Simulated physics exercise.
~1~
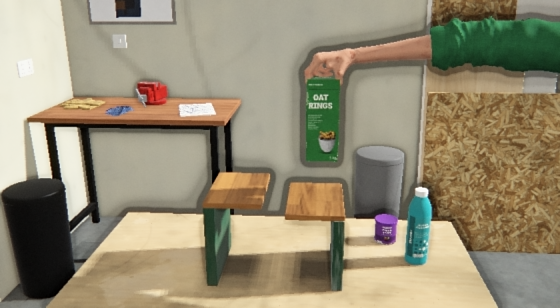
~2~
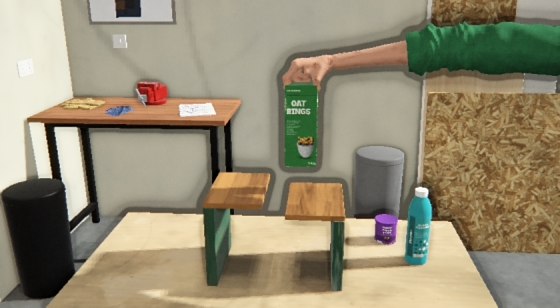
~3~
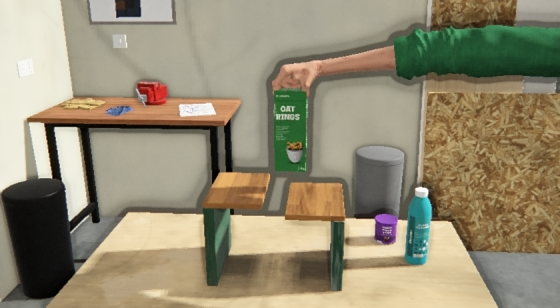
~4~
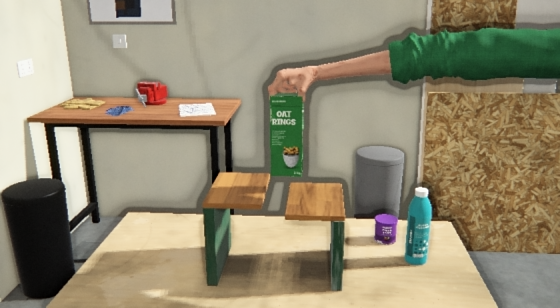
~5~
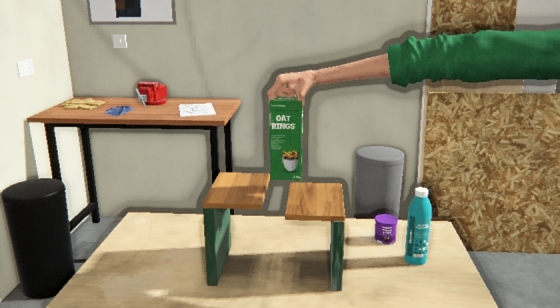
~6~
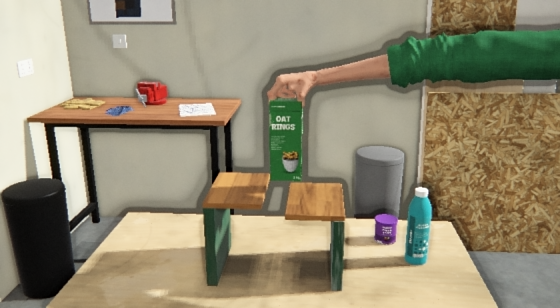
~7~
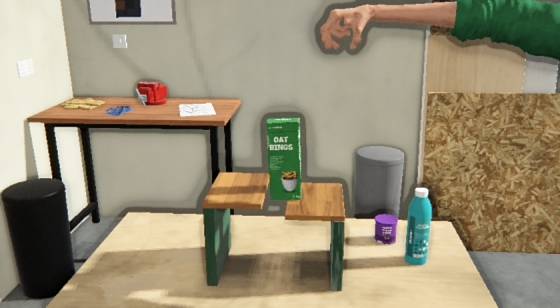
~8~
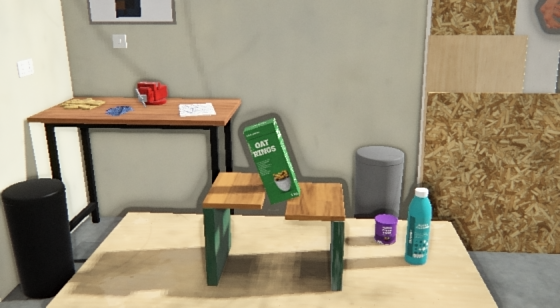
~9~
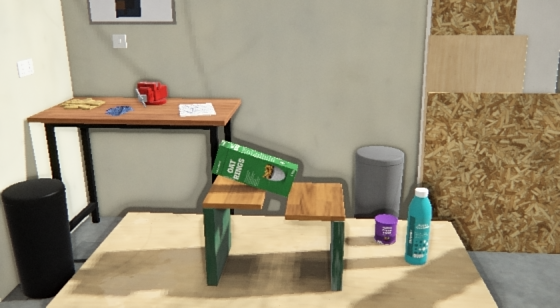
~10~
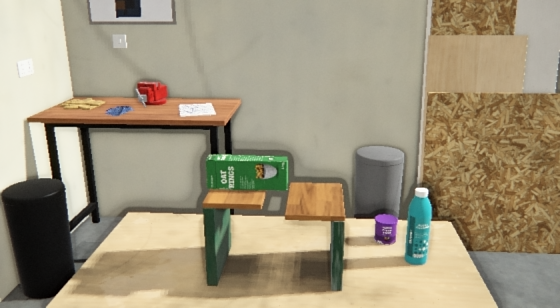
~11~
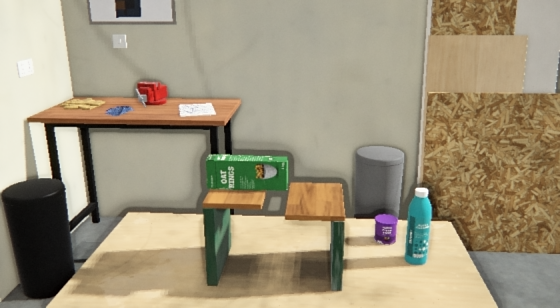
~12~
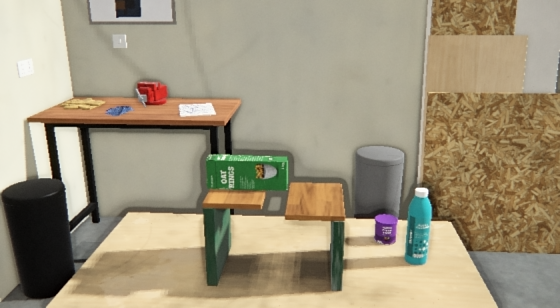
A hand in a green sleeve reaches in from the right, holding a green carton upright above two wooden-topped supports with a narrow gap between them, seen from the front across a pale table in a workshop-like room. A purple tin and a turquoise bottle stand to the right. The hand moves the carton left and lowers it over the gap, pauses, then lets go and withdraws. The carton drops slightly, tips left and topples onto its side. It comes to rest lying on the left support, while the tin and bottle stay in place.
